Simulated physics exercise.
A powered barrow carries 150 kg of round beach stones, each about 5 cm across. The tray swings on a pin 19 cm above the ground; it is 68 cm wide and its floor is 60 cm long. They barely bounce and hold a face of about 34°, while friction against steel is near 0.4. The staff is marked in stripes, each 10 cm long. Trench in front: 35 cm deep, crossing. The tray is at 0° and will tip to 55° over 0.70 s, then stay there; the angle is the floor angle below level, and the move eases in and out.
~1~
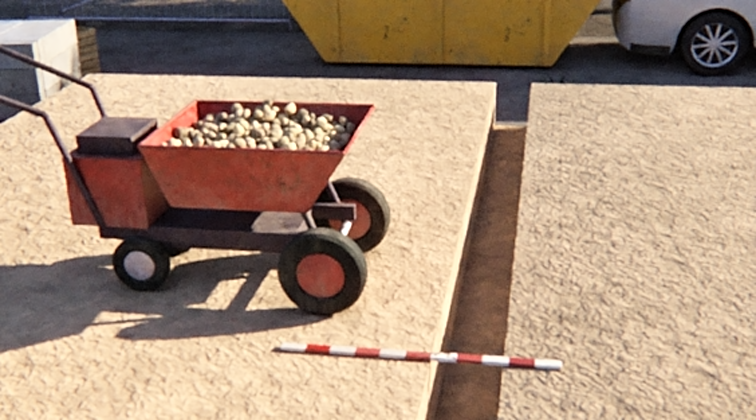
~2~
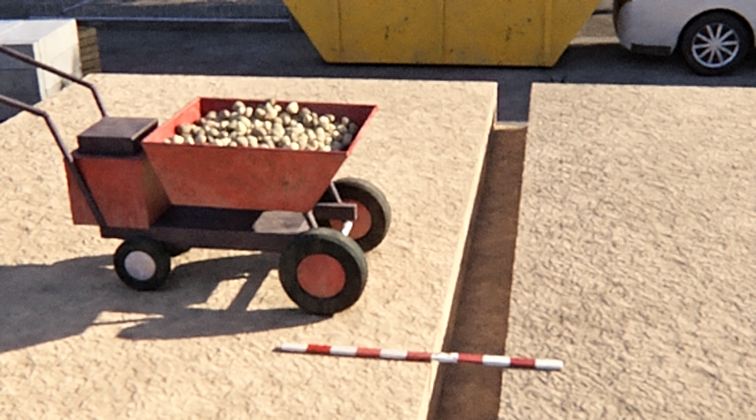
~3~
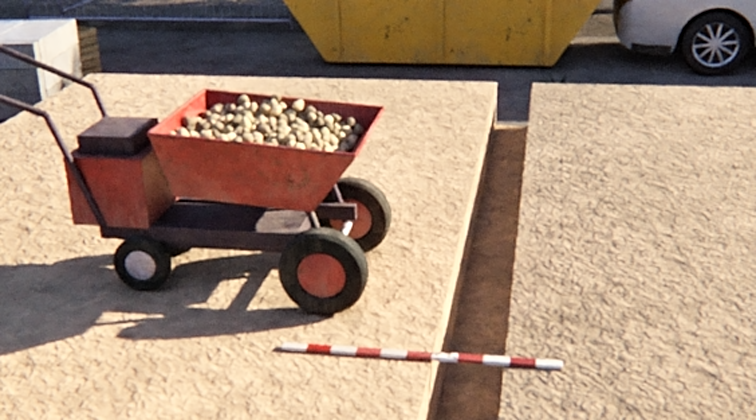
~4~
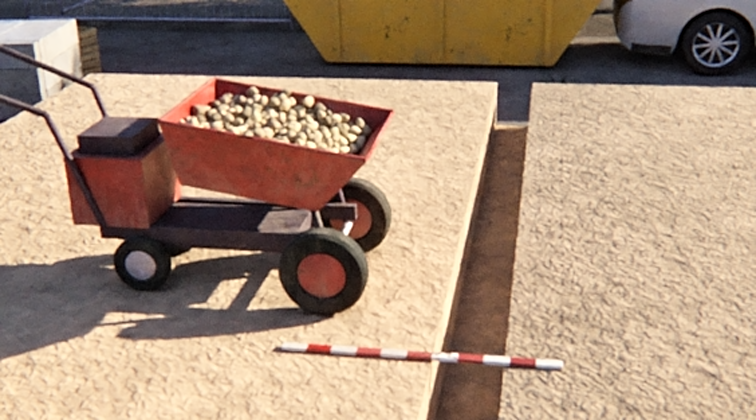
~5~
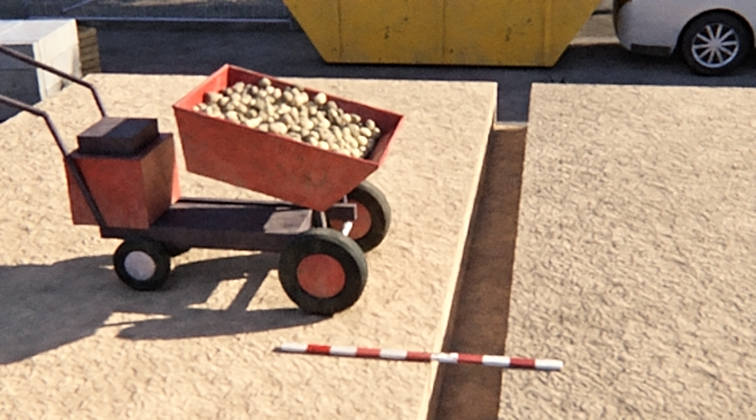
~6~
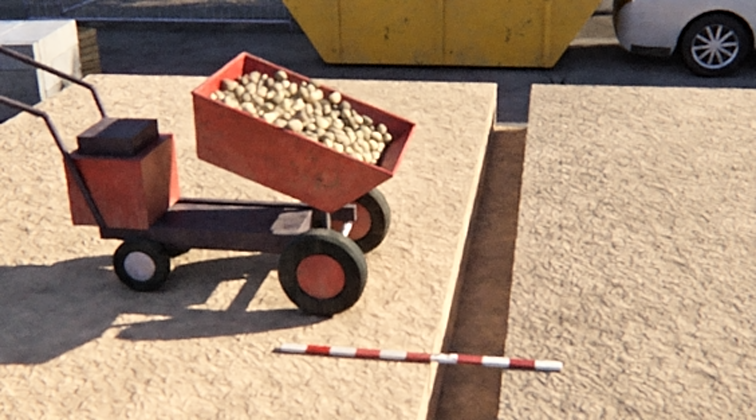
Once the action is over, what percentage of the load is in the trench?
About 27 in every hundred.
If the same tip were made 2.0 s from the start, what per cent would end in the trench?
Then roughly 45 percent.
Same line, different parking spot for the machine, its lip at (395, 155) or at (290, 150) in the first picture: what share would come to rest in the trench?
I'd say some 5 per cent and some 45 per cent.
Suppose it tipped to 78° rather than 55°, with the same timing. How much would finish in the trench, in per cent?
In that case some 40 per cent.
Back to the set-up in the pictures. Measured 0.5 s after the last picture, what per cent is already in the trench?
I'd say near 10 per cent at that time.
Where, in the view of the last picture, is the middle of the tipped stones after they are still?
Their middle lands near (530, 288).
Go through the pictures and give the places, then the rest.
In the first frame, lip at (344, 154), floor tilted 0°, highest stones at (256, 113).
In the second frame, lip at (348, 154), floor tilted 1°, highest stones at (258, 112).
In the third frame, the tray is at 4°, its lip at (355, 156); the top of the load is at (252, 107).
In the fourth frame, lip at (366, 160), floor tilted 9°, highest stones at (252, 102).
In the fifth frame, lip at (379, 167), floor tilted 15°, highest stones at (235, 93).
In the sixth frame, the tray is at 22°, its lip at (393, 176); the top of the load is at (250, 82).
Then, 0.2 s after the last picture the floor is at 46°, 100 % in the tray; the foremost stones are at (413, 186).
Then, 0.5 s after the last picture the floor is at 55°, 89 % in the tray, 1 % short of the trench, 10 % in the trench; the foremost stones are at (507, 244).
Then, 0.8 s after the last picture the floor is at 55°, 51 % in the tray, 16 % in the trench, 32 % past the trench; the foremost stones are at (642, 307).
Then, 2.8 s after the last picture the floor is at 55°, 39 % in the tray, 27 % in the trench, 34 % past the trench; the foremost stones are past the picture's edge.
